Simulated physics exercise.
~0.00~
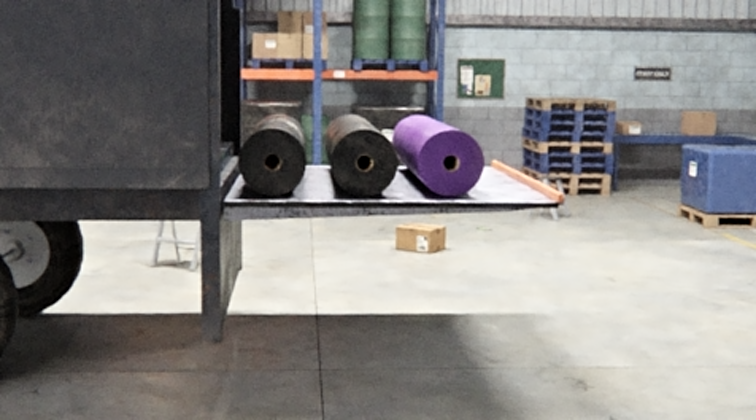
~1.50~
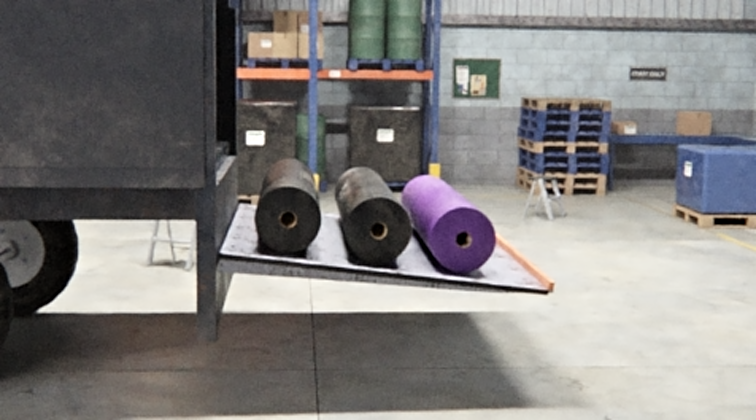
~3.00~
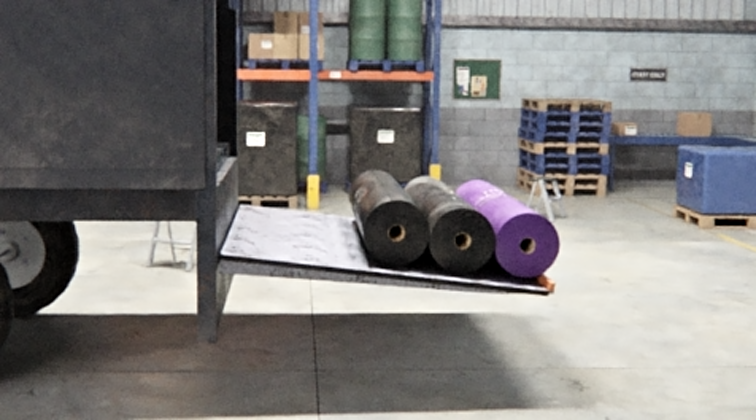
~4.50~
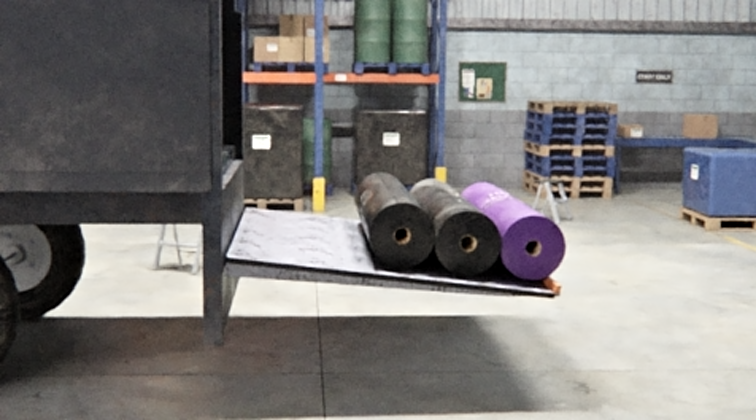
At the start, three rolls, two black and one purple, lie side by side on a lorry's tail-lift that sticks out to the right in a warehouse, with the purple one nearest the outer edge. The platform comes down a little and tips outwards, so its right end sits lower. The rolls then roll right down the slope towards the orange stop at the edge. They come to rest bunched together against it, with the purple one outermost. The platform stays tilted, and all three rolls remain on it.
